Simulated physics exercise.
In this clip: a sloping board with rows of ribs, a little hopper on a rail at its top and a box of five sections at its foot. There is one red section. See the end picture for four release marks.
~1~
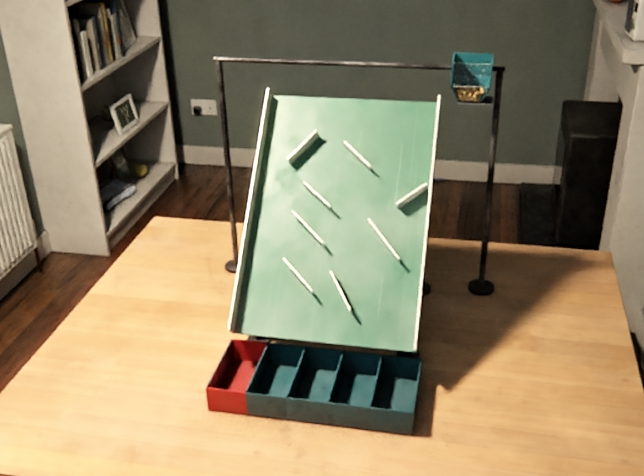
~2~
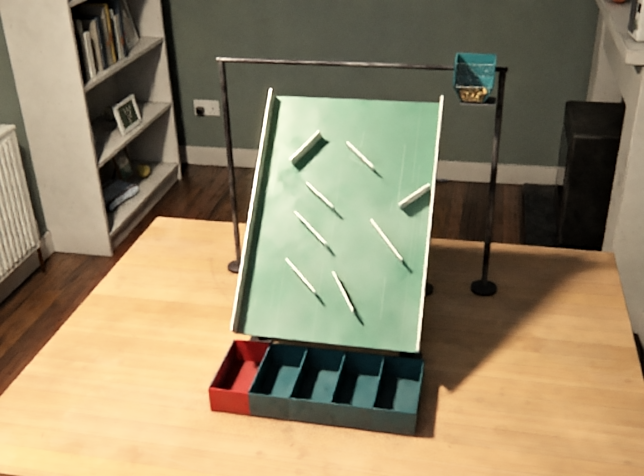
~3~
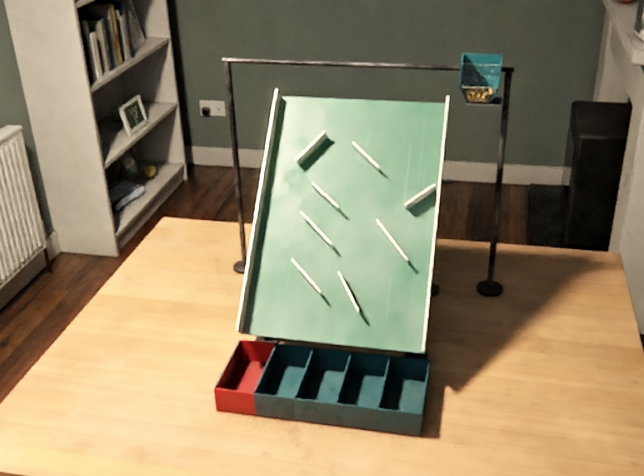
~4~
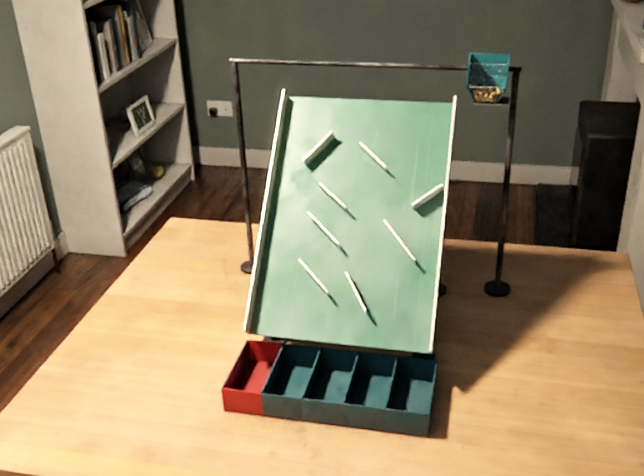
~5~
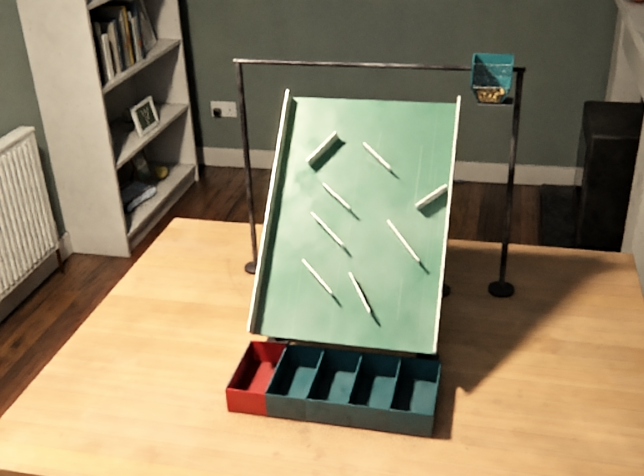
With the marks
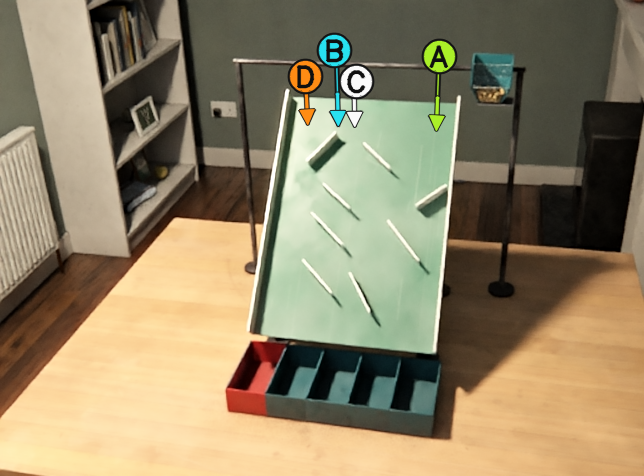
The camera alone moves, drifting slightly so the whole scene slides a little to the right, looking down from in front at a pale wooden table in a room with grey-green walls. A sloping green board with white-edged ribs stands above a box of five sections, the leftmost red and the others teal, while a small teal hopper holding golden pieces sits at the right of a dark rail. Nothing on the table visibly moves.
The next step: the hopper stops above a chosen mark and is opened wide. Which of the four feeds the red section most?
D.
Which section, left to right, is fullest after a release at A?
The fifth from the left.
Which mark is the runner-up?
It is B.
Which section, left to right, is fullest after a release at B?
It is the first one.
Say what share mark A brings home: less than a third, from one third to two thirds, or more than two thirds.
Less than a third.
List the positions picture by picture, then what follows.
The first picture shows hopper at (470, 91), dried chickpeas, door shut.
The second picture shows ribs (290, 160) to (319, 130), (347, 142) to (372, 166), (306, 183) to (333, 207).
The third picture shows ribs (405, 205) to (435, 184), (300, 212) to (331, 244), (377, 220) to (407, 260).
The fourth picture shows ribs (299, 259) to (328, 292), (346, 272) to (366, 311).
The fifth picture shows red section at (246, 401), number 1 of 5 from the left.
On the marked copy, mark A meets the board at (436, 125); mark B meets the board at (338, 120); mark C meets the board at (354, 121); mark D meets the board at (307, 119).
Choosing A, none in the red section, nearly all in other sections, a small part held on the board.
Choosing B, about two thirds in the red section, about a third in other sections.
Choosing C, a small part in the red section, nearly all in other sections.
Choosing D, all in the red section.
